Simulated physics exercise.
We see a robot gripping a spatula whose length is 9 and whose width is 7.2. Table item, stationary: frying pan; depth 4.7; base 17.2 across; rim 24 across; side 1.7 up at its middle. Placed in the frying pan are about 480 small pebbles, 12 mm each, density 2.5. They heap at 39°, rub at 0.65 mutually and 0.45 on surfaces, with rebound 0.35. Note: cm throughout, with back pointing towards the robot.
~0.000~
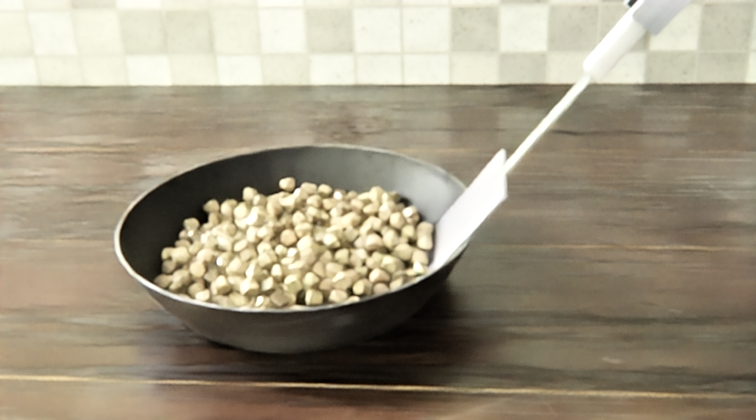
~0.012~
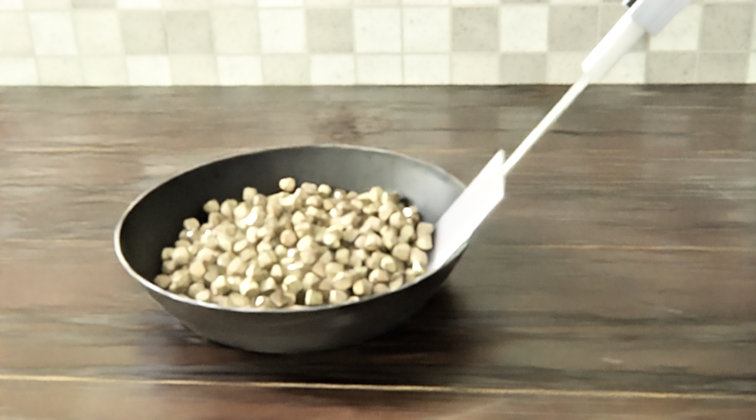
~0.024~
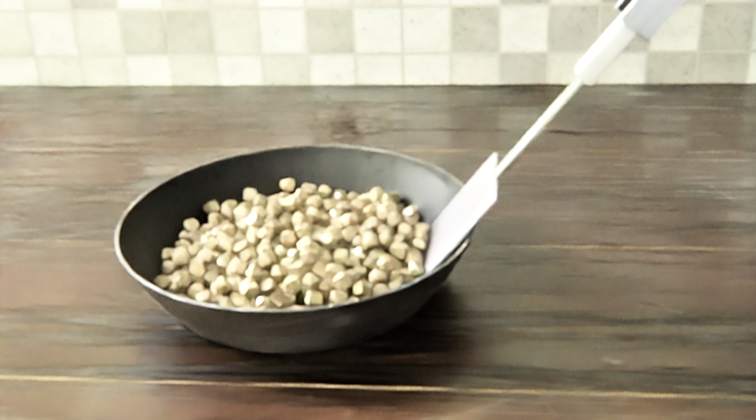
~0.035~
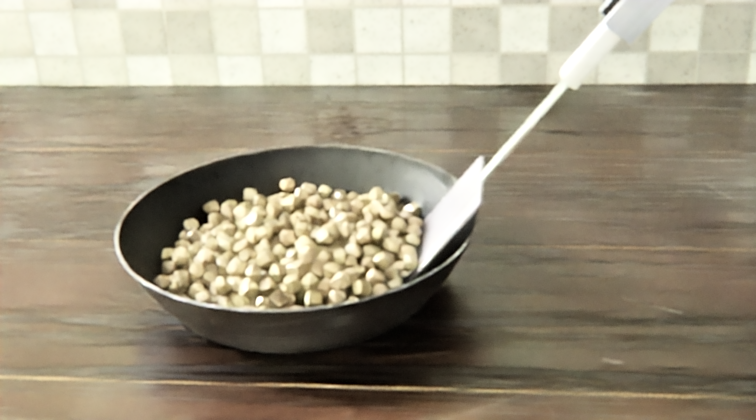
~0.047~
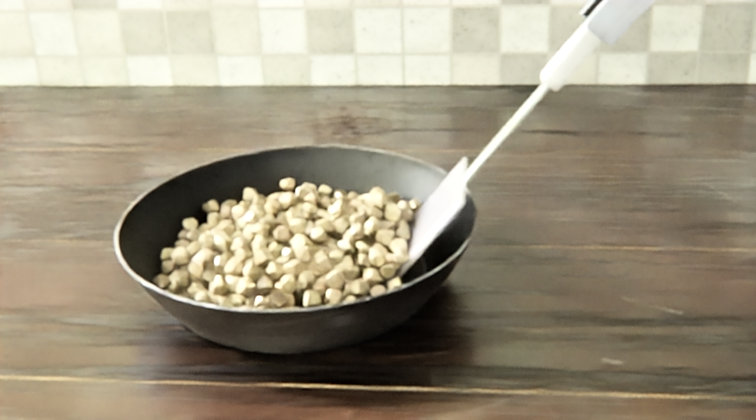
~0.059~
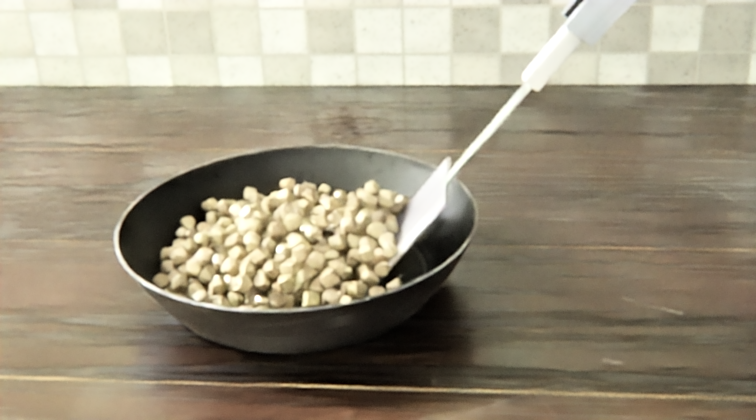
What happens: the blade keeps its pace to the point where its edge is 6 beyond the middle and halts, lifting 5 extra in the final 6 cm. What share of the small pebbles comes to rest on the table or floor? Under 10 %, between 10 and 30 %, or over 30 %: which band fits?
The band that fits is between 10 and 30 %.
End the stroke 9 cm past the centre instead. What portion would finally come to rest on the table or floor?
Then around 30 per cent.
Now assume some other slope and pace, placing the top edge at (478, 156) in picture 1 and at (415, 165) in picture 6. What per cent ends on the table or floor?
It comes to something like 25 %, give or take.
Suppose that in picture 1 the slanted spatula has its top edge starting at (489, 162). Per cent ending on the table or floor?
About 25%.
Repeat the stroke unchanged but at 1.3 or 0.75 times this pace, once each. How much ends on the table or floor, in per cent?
Close to 25 and 20 percent respectively.
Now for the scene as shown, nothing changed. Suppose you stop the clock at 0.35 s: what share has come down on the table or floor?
That would be near 15 per cent, give or take.
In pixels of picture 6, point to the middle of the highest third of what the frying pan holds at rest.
(203, 234).
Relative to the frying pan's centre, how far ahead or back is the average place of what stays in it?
Roughly 3.0 cm ahead of the centre.
By 0.10 s, sloping 52°, highest piece 7 above the table; 482 in the frying pan.
By 0.13 s, sloping 52°, highest piece 9 above the table; 482 in the frying pan.
By 0.35 s, sloping 52°, highest piece 6 above the table; 386 in the frying pan, 76 on the table or floor, 20 on the blade or in flight.
By 1.40 s, sloping 52°, highest piece 5 above the table; 385 in the frying pan, 97 on the table or floor.
Final count, 385 in the frying pan, 97 on the table or floor. That is 20 % on the table or floor.
